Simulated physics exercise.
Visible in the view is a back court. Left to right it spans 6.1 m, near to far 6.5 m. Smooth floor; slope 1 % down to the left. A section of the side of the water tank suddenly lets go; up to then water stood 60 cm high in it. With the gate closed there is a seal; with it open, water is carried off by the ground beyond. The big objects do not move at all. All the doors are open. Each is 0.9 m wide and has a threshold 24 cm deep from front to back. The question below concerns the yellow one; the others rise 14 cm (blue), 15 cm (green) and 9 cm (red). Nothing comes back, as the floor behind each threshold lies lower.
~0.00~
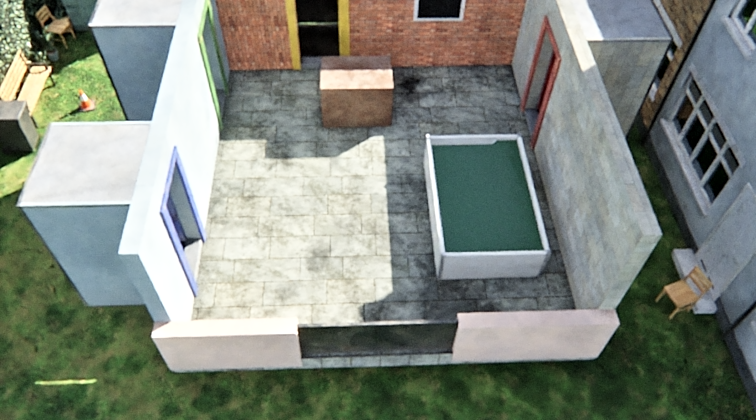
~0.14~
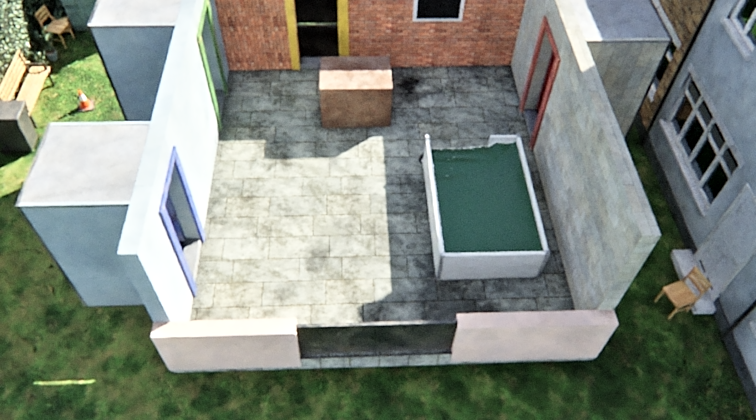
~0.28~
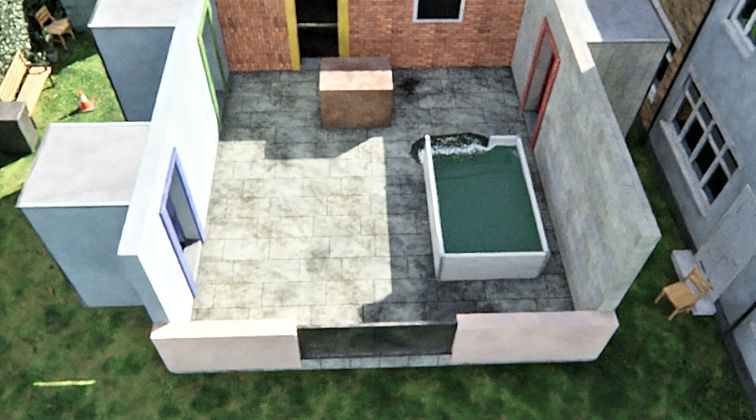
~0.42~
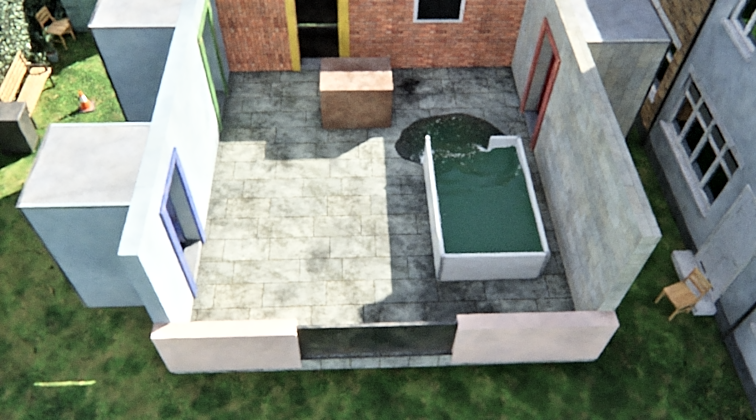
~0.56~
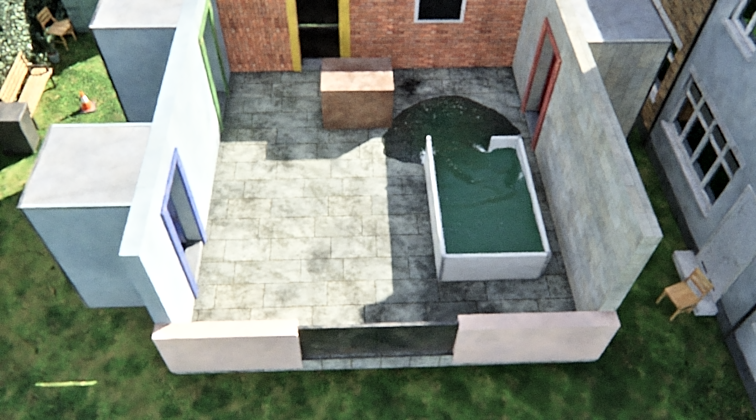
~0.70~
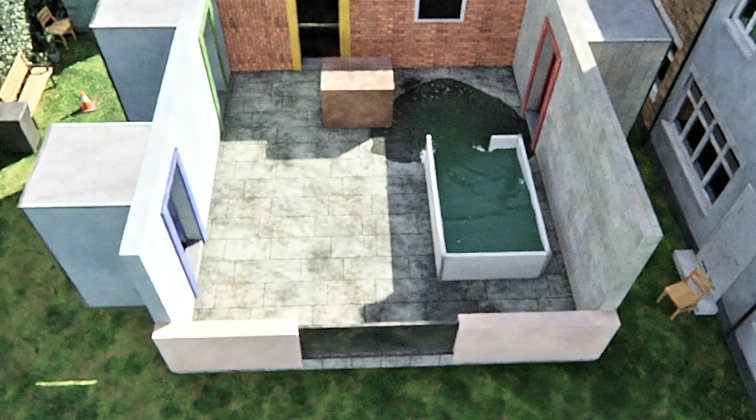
White-walled tank of green water giving way at its far side, water pouring out and spreading darkly across a grey paved courtyard.
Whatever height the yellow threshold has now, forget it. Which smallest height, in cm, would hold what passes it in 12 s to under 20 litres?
It would have to be roughly 5 cm high.
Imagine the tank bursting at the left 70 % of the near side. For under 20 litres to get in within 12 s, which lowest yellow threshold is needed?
Roughly 8.5 cm.
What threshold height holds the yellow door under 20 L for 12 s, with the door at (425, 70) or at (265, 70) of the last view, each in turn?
First place around 25 cm, second around 12.0 cm.
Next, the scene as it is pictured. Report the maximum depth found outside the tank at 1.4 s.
About 34 cm at most.
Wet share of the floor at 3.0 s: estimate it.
40 %.
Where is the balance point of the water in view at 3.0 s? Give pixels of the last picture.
The water's centre is at about (442, 141).
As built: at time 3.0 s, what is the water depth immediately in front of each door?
Depth (cm): Yellow 8 / blue 0 / green 7 / red 6.
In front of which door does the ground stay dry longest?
The answer is the blue door.
After 1.4 s water covers 20 % of the floor, deepest (34 cm) near (390, 68); it has not reached the yellow door.
After 3.0 s water covers 40 % of the floor, deepest (29 cm) near (434, 84); 8 cm at the yellow door, 0 litres in over its 12 cm threshold.
After 12.0 s water covers 95 % of the floor, deepest (14 cm) near (200, 269); 4 cm at the yellow door, 0 litres in over its 12 cm threshold.
At the yellow door as built, the water arrived by 1.8 s and peaked near 9 cm at 4.0 s.
Run again over the same 12 s with other heights there, 27 litres in over 4.5 cm, 11 litres over 6 cm. The limit of 20 litres is kept from about 5 cm up.
